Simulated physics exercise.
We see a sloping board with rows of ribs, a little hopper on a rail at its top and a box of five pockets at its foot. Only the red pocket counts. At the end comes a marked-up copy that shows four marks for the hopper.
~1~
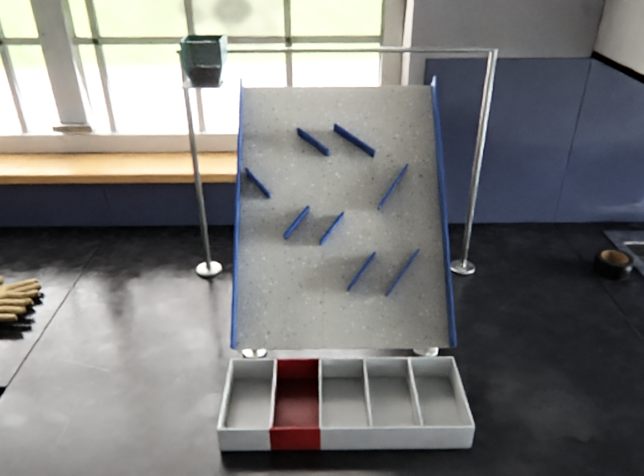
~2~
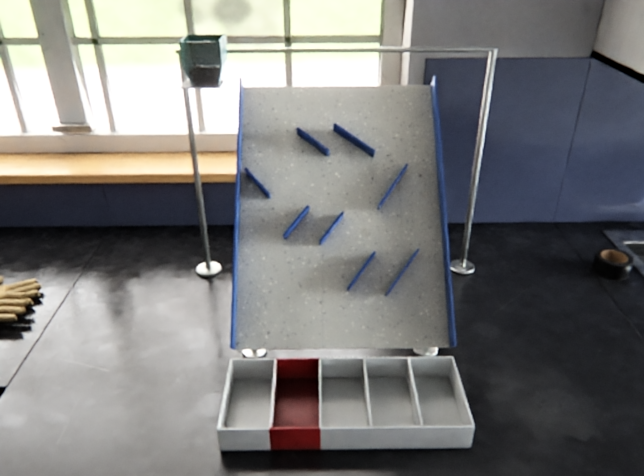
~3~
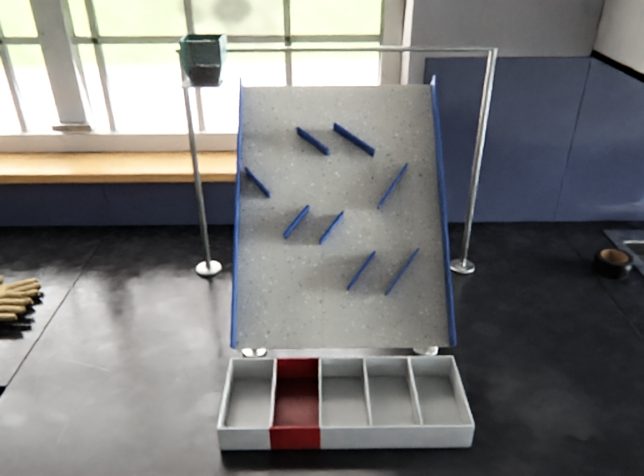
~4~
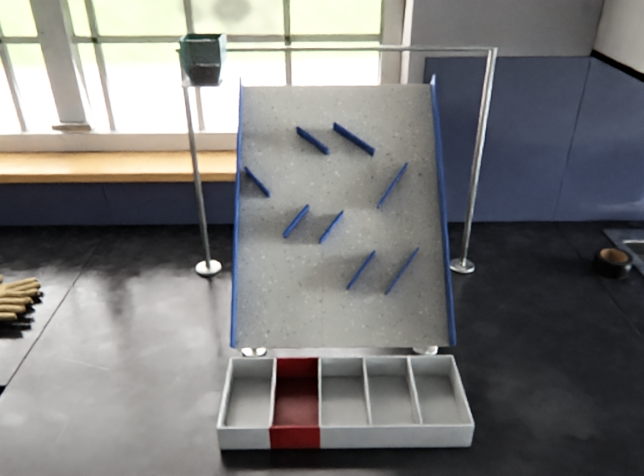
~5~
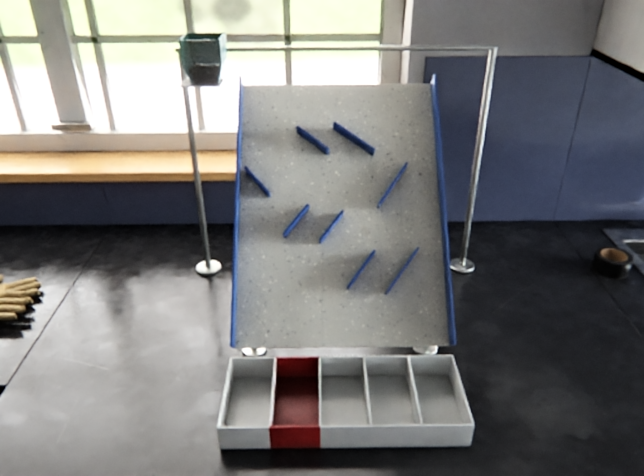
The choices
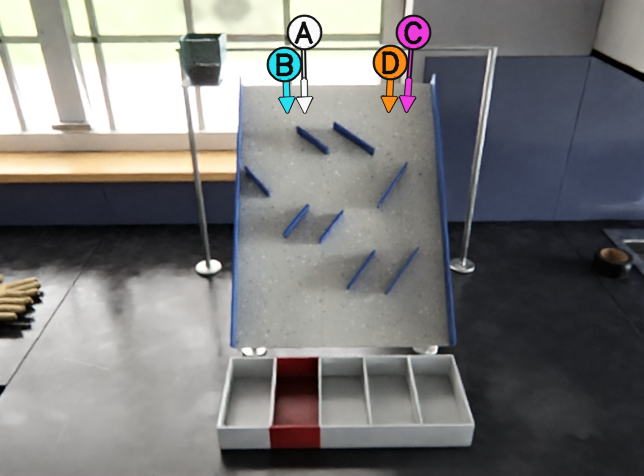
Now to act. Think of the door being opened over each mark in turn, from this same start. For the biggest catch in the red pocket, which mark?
Choose D.
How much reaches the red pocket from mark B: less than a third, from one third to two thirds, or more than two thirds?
Mark B gives less than a third.
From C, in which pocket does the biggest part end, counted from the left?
The fifth.
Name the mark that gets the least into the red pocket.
B it is.
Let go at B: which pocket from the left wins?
It is the first one.
On the marked copy, mark A meets the board at (304, 107); mark B meets the board at (287, 107); mark C meets the board at (406, 106); mark D meets the board at (388, 106).
For mark A, roughly half in the red pocket, roughly half in other pockets.
For mark B, roughly a quarter in the red pocket, the larger part in other pockets.
For mark C, roughly a third in the red pocket, roughly two thirds in other pockets.
For mark D, roughly two thirds in the red pocket, roughly a third in other pockets.
